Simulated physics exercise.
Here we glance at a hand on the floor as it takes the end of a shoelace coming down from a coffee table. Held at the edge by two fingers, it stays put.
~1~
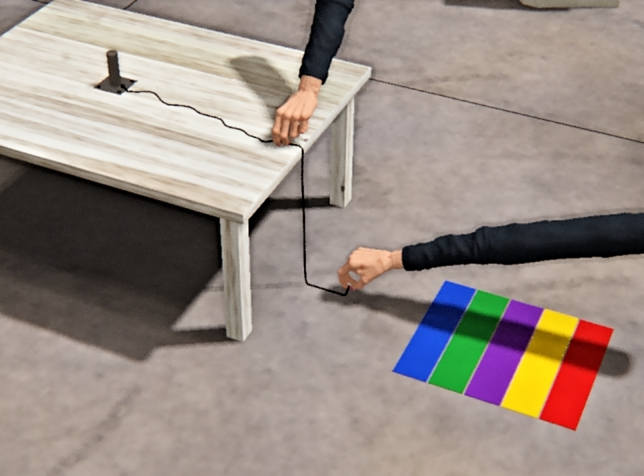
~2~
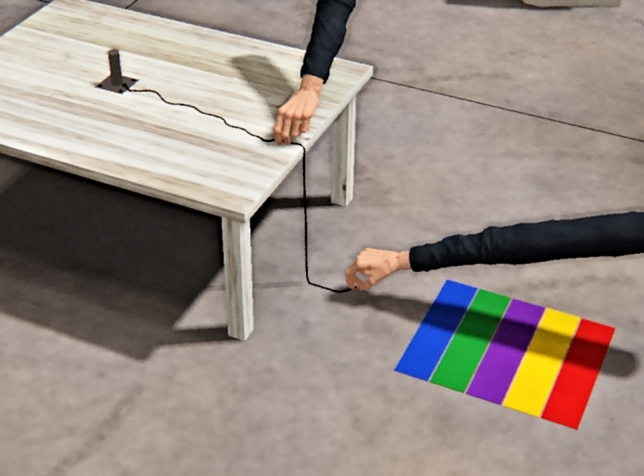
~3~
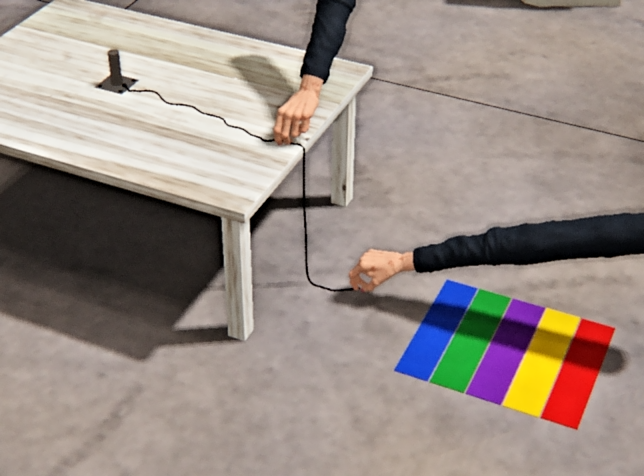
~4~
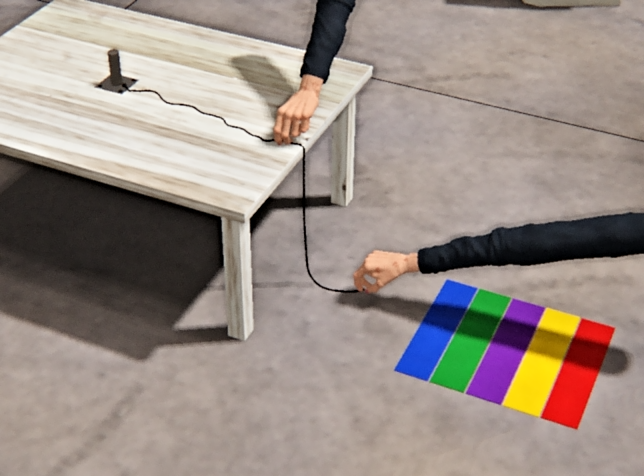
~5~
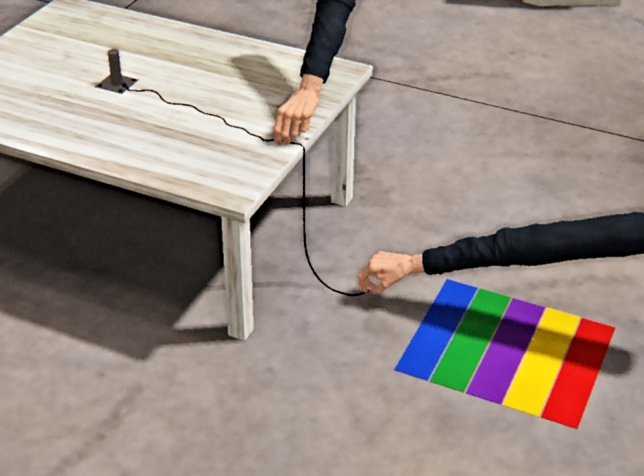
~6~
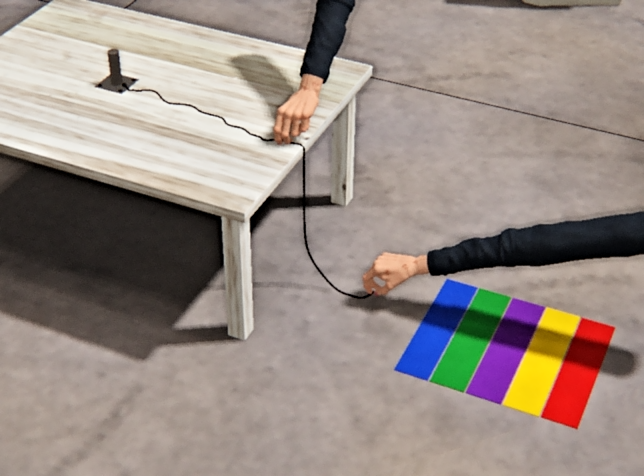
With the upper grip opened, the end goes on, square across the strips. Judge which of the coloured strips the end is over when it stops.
It is over the green strip.
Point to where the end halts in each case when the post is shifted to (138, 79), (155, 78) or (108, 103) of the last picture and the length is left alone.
The first try gives (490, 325), the second (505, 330) and the third (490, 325).
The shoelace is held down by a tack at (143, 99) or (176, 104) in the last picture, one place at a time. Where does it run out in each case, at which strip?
The end would stop on green and then on green.
A little later, end near (406, 301); short of the strips.
Next, end near (450, 314); over blue.
When it is tight, end near (475, 322); over green. The green one.
